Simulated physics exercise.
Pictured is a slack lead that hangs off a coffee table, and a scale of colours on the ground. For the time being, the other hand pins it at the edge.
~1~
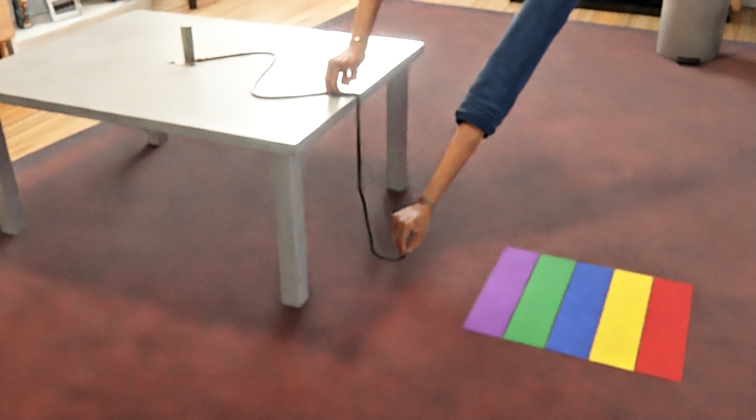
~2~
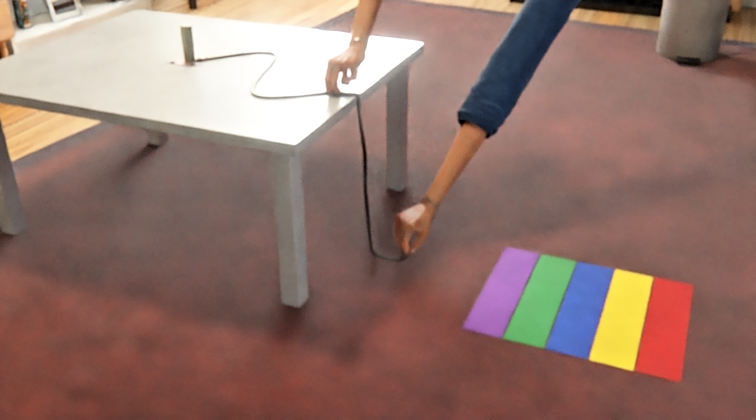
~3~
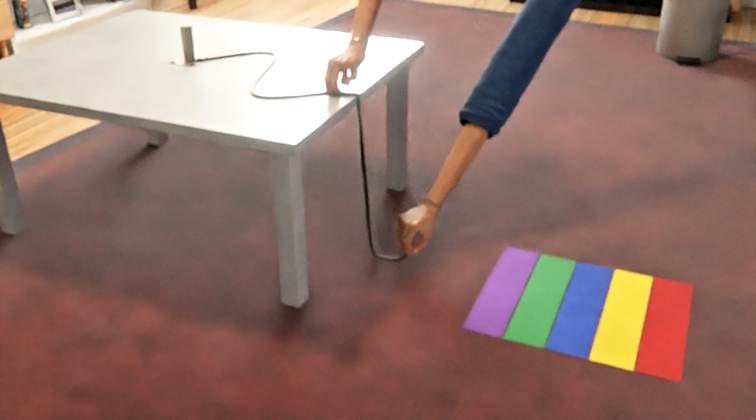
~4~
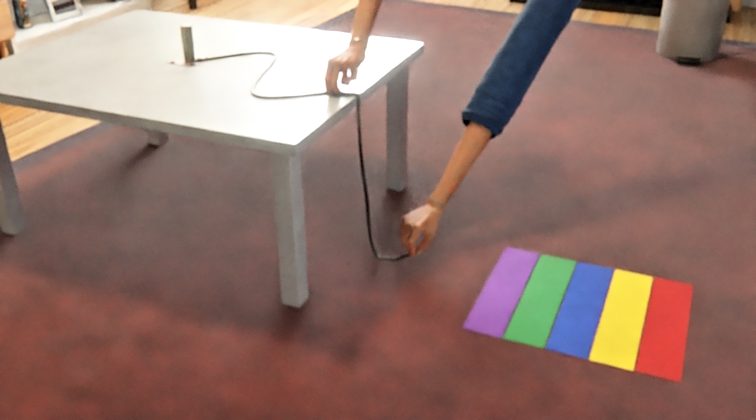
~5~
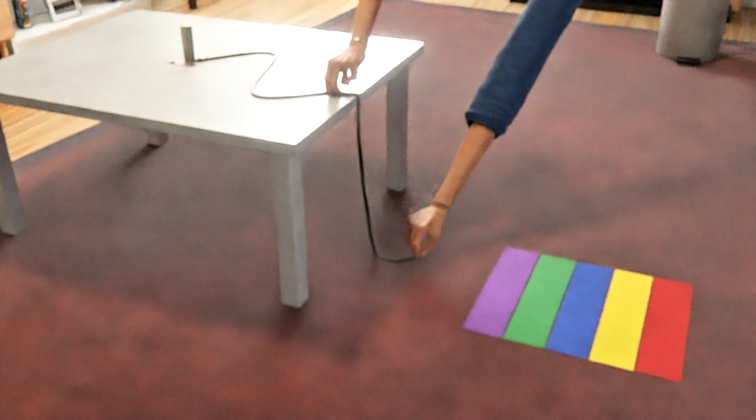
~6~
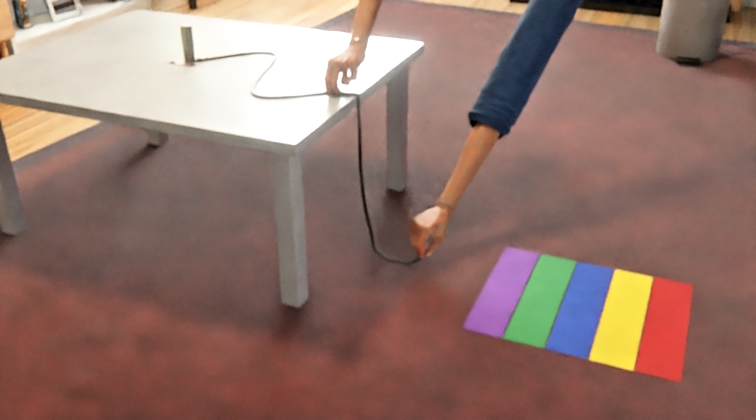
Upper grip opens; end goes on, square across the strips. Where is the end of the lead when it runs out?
Above the red strip.
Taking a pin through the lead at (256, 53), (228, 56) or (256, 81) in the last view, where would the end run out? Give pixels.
Per try (px, approx.): (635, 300); (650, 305); (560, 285).
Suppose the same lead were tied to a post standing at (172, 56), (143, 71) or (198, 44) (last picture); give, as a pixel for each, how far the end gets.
The first try gives about (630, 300), the second about (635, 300) and the third about (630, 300).
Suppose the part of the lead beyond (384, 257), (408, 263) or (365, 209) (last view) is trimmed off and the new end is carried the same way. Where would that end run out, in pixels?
Try 1: About (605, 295). Try 2: About (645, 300). Try 3: About (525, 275).
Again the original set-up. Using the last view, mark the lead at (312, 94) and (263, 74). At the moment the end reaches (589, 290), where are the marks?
You'll see them at (381, 162) and then at (321, 82).
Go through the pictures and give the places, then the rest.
In the first picture, end (406, 250); purple (489, 316); green (530, 326); blue (572, 336); yellow (616, 346); red (661, 357).
In the second picture, end (409, 251); lead through (236, 55) (271, 65) (253, 93) (336, 93) (365, 161) (370, 234).
In the third picture, end (412, 252).
In the fourth picture, end (415, 252); lead through (236, 55) (271, 65) (253, 93) (336, 93) (362, 161) (370, 234).
In the fifth picture, end (420, 253).
In the sixth picture, end (425, 254); lead through (236, 55) (271, 65) (253, 93) (336, 93) (360, 161) (371, 234).
Soon after, end near (589, 290); over blue.
Then, end near (639, 301); over yellow.
At full stretch, end near (670, 307); over red. Over red.
